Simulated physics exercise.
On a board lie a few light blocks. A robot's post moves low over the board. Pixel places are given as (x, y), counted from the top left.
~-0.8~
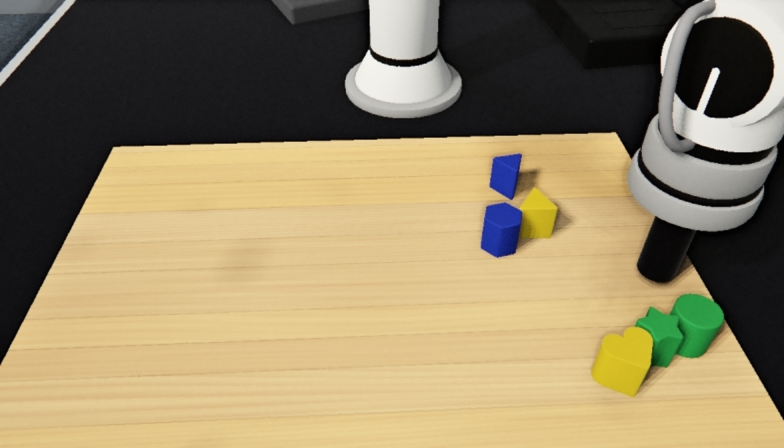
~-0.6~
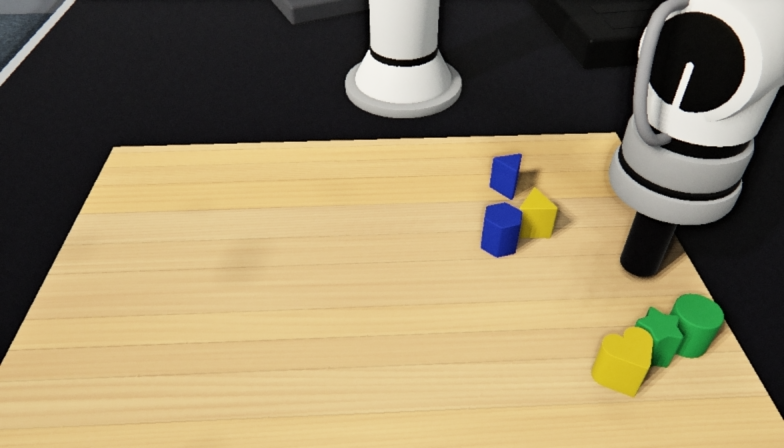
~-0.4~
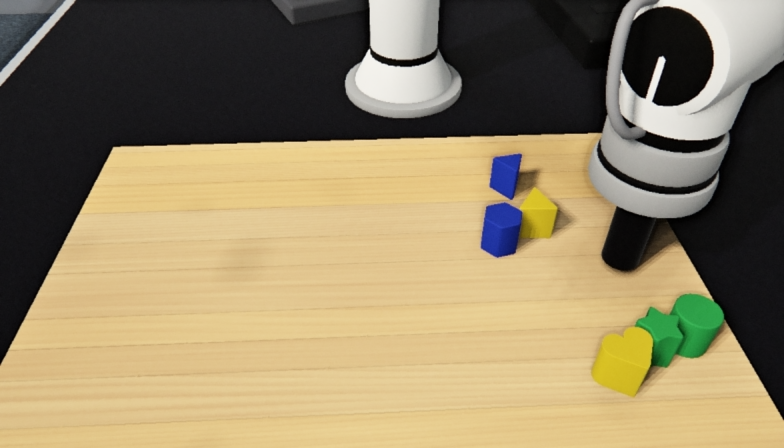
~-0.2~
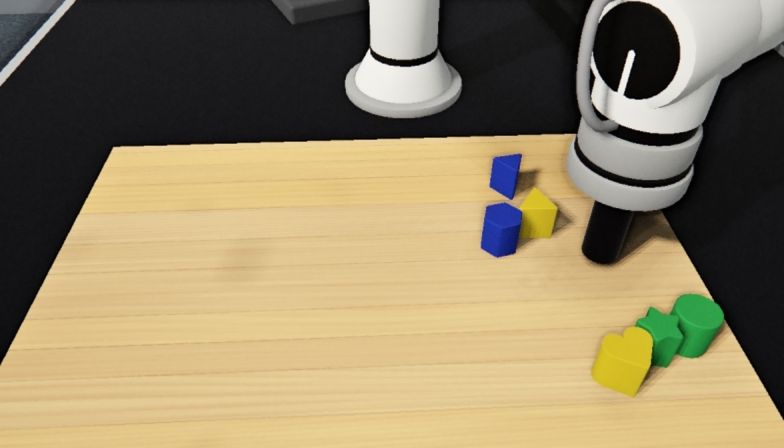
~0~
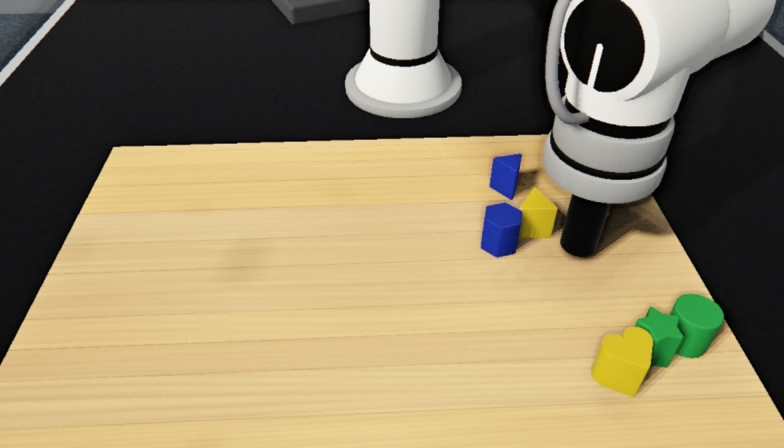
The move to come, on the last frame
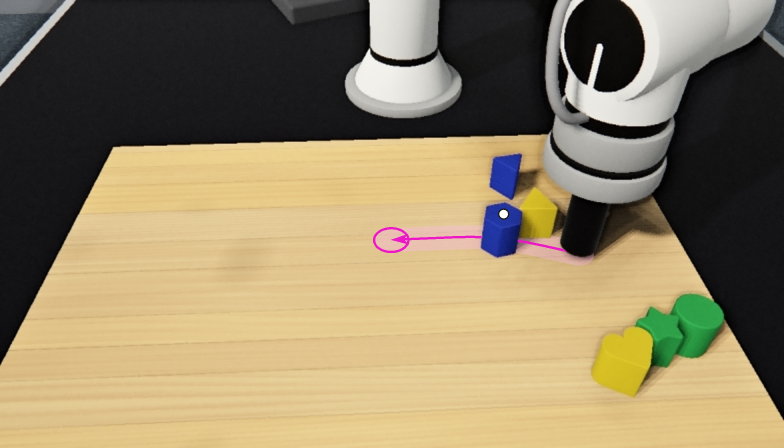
A robot arm with a black post starts near the right edge of a wooden board, above a green and yellow group of blocks. The post slides steadily left and slightly away from the viewer, ending just right of the yellow triangle beside two blue blocks, while every block stays still.
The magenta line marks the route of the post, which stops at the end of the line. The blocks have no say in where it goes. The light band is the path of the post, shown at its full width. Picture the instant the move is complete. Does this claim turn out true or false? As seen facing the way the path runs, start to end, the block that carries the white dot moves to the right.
False.
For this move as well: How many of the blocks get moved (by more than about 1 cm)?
Displaced: Two.
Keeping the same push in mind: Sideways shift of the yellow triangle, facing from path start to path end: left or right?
Picture yourself facing from the start of the path to its end: The yellow triangle moves off to your right.
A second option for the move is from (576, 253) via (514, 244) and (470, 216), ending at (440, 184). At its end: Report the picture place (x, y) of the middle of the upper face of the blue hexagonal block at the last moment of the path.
Located at (453, 206).
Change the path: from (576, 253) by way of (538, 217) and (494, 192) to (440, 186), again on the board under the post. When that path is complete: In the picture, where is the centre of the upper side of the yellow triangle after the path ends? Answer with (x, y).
The point I'd pick in the picture is (506, 187).
The drawn path runs from (576, 253) through (482, 237) to (391, 240); the dot is on the blue hexagonal block.
What follows on the original path. One third of the way, post (513, 232); blue hexagonal block (482, 214), turned 25° anticlockwise; yellow triangle (526, 192).
Two thirds of the way, post (451, 229); blue hexagonal block (423, 220), turned 55° anticlockwise; yellow triangle (525, 192).
At the end, post (391, 232); blue hexagonal block (384, 234), turned 95° anticlockwise; blue triangle not moved; yellow triangle (525, 192).
